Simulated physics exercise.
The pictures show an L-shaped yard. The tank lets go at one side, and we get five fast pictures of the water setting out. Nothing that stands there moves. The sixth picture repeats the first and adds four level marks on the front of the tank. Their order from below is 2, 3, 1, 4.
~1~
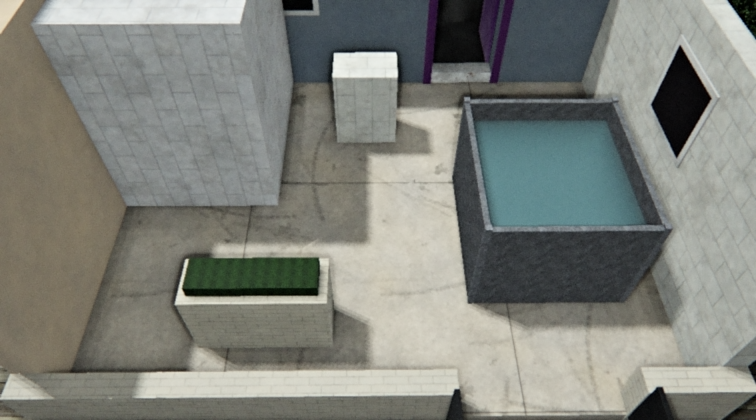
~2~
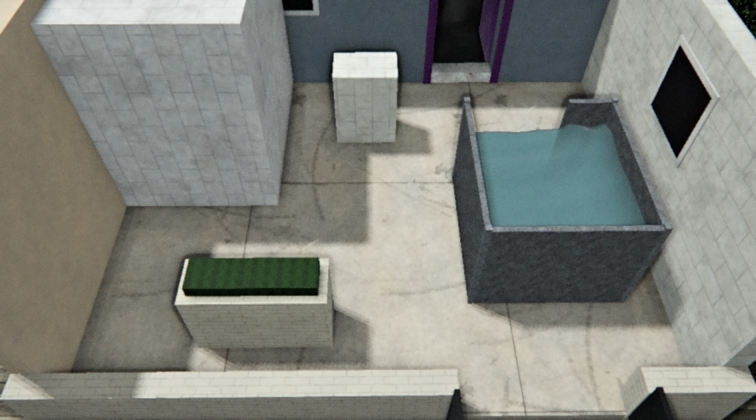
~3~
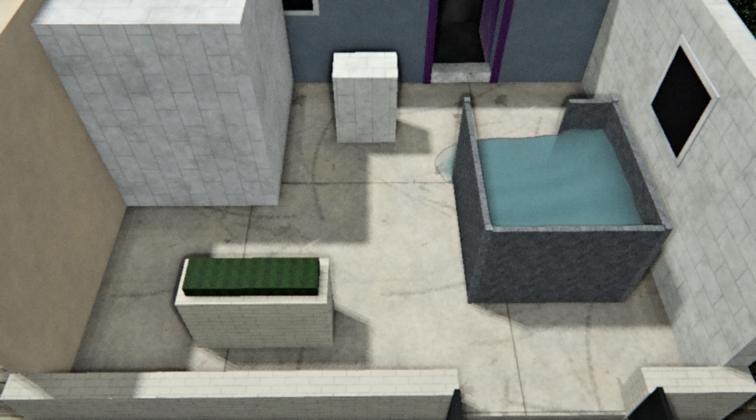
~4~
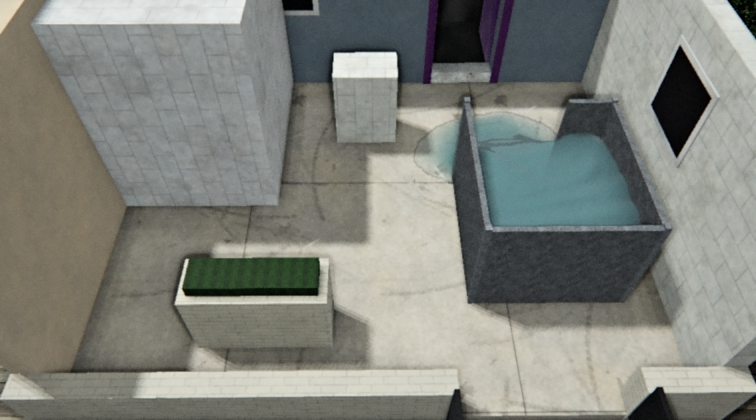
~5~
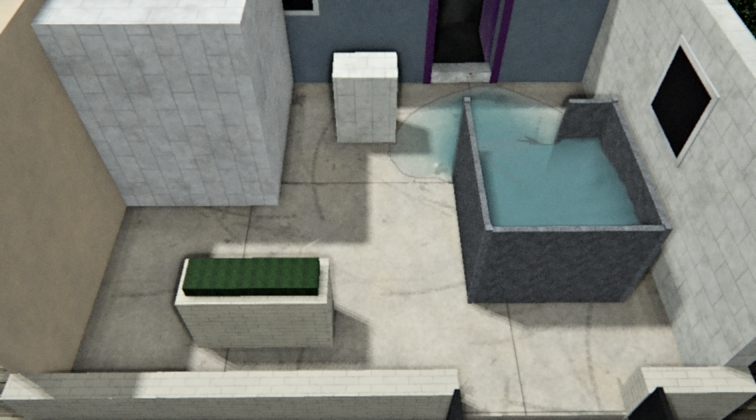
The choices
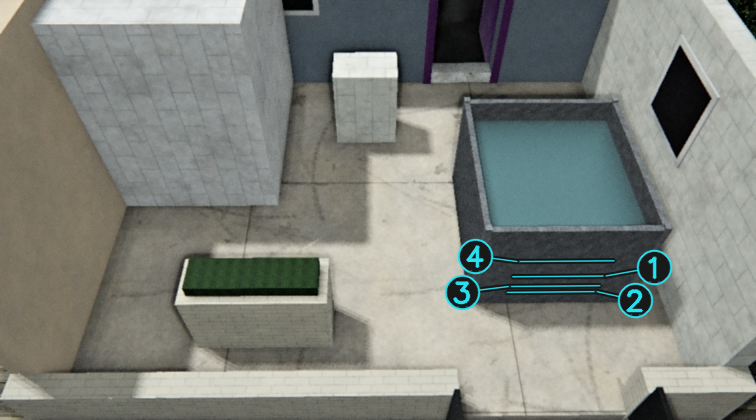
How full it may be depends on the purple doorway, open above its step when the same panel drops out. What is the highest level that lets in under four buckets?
Mark 3.
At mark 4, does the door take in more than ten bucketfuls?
Yes, it does.
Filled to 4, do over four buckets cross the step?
Yes, that goes wrong.
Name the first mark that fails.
That would be 1.
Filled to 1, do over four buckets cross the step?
Yes.
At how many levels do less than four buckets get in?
Two of the four.
In cyan, 1 at (558, 276); 2 at (551, 292); 3 at (554, 286); 4 at (565, 261); from the bottom up 2, 3, 1, 4.
If 1 is chosen, about 8 bucketfuls get in.
If 2 is chosen, nothing gets over.
If 3 is chosen, a splash gets over, under a bucket.
If 4 is chosen, dozens of bucketfuls pour in.
